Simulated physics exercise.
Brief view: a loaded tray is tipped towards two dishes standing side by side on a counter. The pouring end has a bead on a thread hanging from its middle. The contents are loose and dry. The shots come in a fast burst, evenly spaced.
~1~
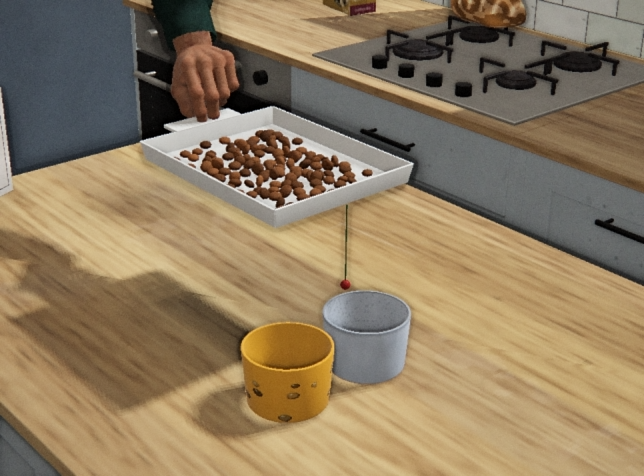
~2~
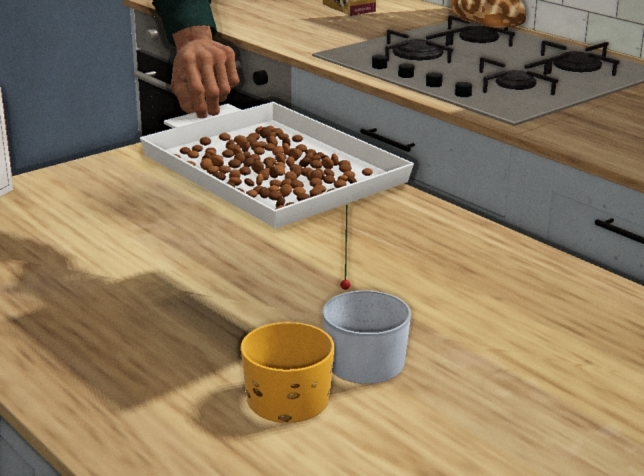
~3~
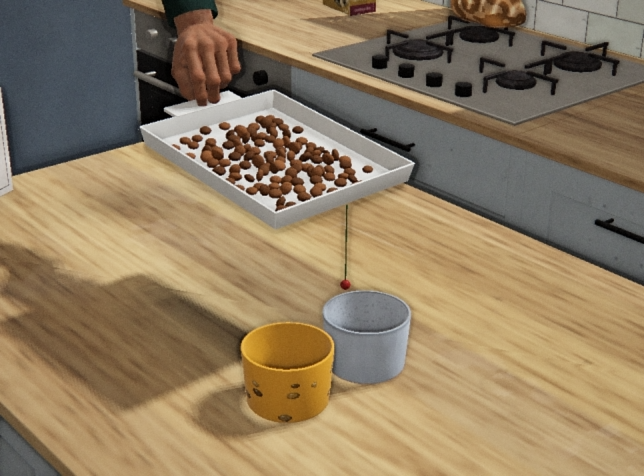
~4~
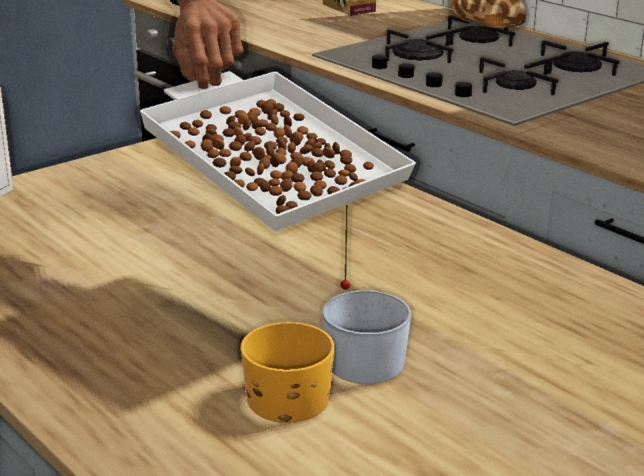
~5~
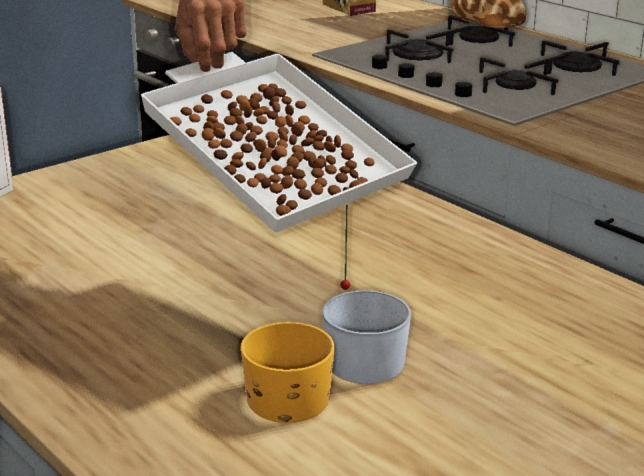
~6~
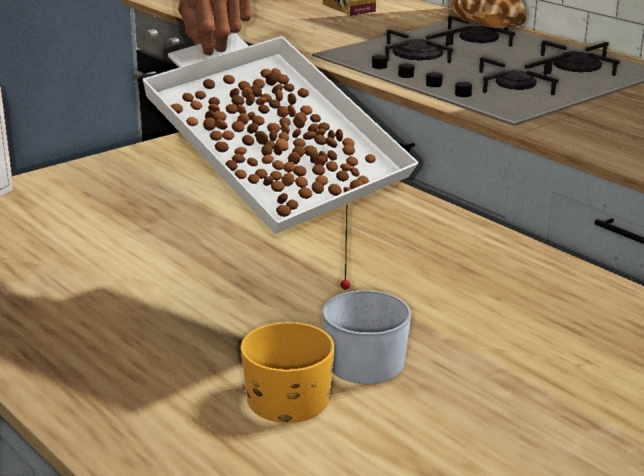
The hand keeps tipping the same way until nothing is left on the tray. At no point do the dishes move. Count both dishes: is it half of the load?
The caught share tops half.
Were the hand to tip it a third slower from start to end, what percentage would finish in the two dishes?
I'd say 70 percent or thereabouts.
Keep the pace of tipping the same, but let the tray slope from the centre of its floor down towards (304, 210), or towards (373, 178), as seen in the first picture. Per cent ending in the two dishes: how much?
The share is 70 per cent in the first and 0 per cent in the second.
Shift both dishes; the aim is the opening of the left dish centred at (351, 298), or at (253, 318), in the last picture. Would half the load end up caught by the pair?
Short of half, then Short of half.
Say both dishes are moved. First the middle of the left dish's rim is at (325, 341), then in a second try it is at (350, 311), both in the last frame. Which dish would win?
Try 1: The leftmost dish; try 2: The leftmost dish.
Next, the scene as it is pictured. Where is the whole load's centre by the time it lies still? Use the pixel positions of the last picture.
Centre at rest: Close to (350, 373).
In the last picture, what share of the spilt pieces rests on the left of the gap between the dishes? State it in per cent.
Reading: Around 10 %.
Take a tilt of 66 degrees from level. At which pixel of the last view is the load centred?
The middle of the pieces shows up near (323, 173).
Soon, tray tipped steeply; nearly all on the tray; a stray few in the air.
A while on, tray tipped past a quarter turn; about a quarter on the tray; a small part in the left dish; about a quarter in the right dish; about a quarter outside both; about a quarter in the air.
Towards the end, tray tipped past a quarter turn; about a third in the left dish; about a third in the right dish; about a third outside both.
Finally, tray tipped past a quarter turn; about a third in the left dish; about a third in the right dish; about a third outside both.
